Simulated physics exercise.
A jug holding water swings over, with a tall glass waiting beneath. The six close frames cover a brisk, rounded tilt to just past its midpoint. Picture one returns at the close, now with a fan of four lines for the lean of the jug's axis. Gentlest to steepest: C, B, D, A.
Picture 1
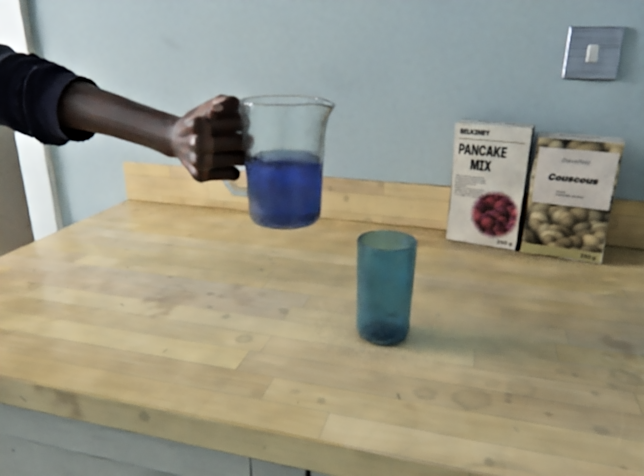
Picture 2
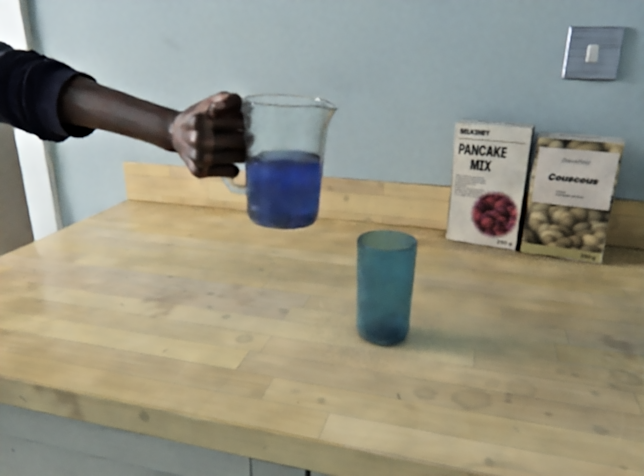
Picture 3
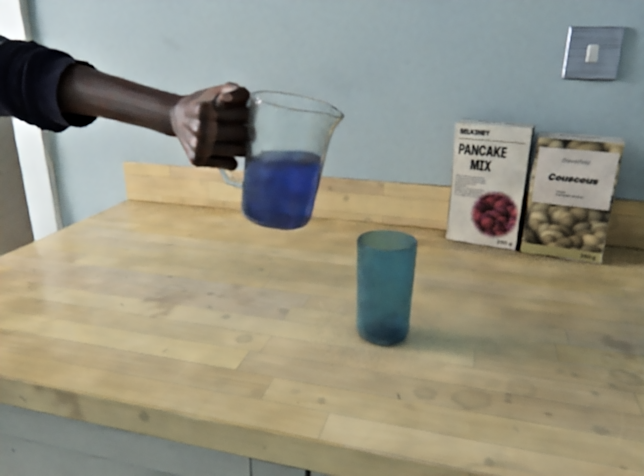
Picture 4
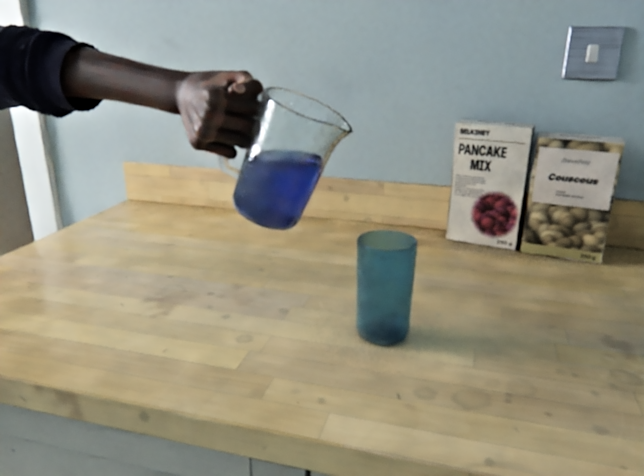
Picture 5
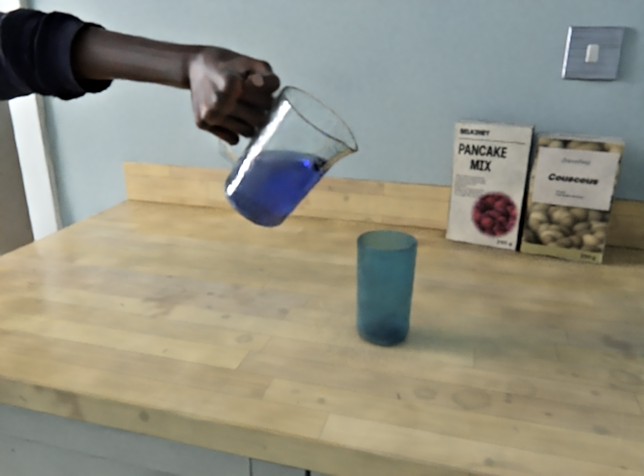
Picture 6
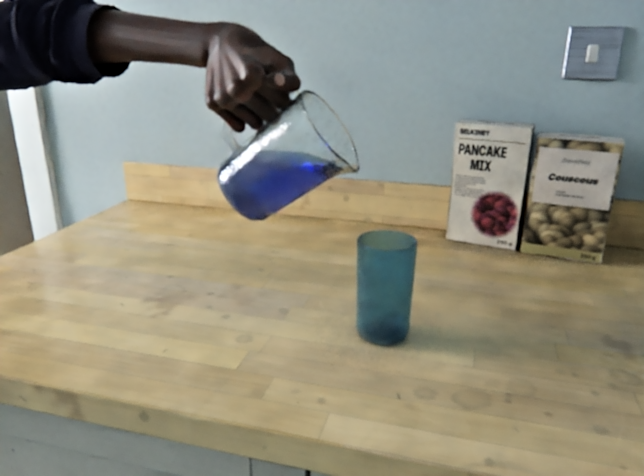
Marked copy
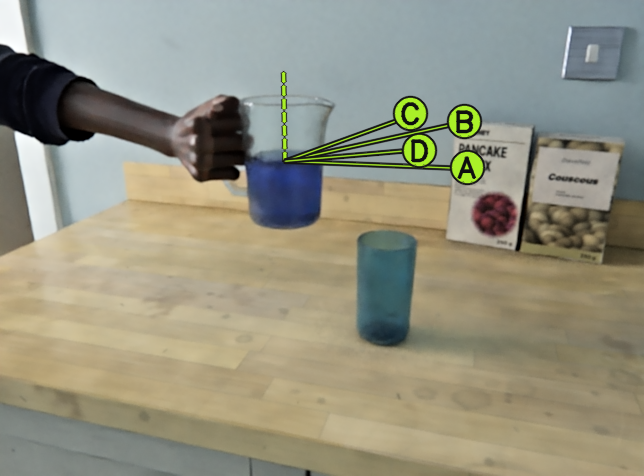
A hand lifting a clear jug of blue liquid slightly and tilting it steadily rightward above a tall teal glass on a wooden counter.
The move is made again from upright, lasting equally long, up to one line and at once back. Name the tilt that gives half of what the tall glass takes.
B beats the others.
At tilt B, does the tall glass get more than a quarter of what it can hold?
Yes, it does.
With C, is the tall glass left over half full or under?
Under.
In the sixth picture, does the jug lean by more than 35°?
Yes, it does.
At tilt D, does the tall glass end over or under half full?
Over.
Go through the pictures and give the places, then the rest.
In the first picture, upright, lip at (332, 105); rim of the tall glass round (387, 240); nothing has left yet.
In the second picture, tipped about 3°, lip at (335, 108); nothing has left yet.
In the third picture, tipped about 10°, lip at (342, 116); nothing has left yet.
In the fourth picture, tipped about 22°, lip at (350, 130); nothing has left yet.
In the fifth picture, tipped about 37°, lip at (356, 149); nothing has left yet.
In the sixth picture, tipped about 52°, lip at (357, 170); nothing has left yet.
In lime, A at (450, 168); B at (447, 125); C at (395, 121); D at (401, 151).
If A is chosen, the tall glass ends with about 91 % of what it can hold.
If B is chosen, the tall glass ends with about 50 % of what it can hold.
If C is chosen, the tall glass ends with about 29 % of what it can hold.
If D is chosen, the tall glass ends with about 72 % of what it can hold.
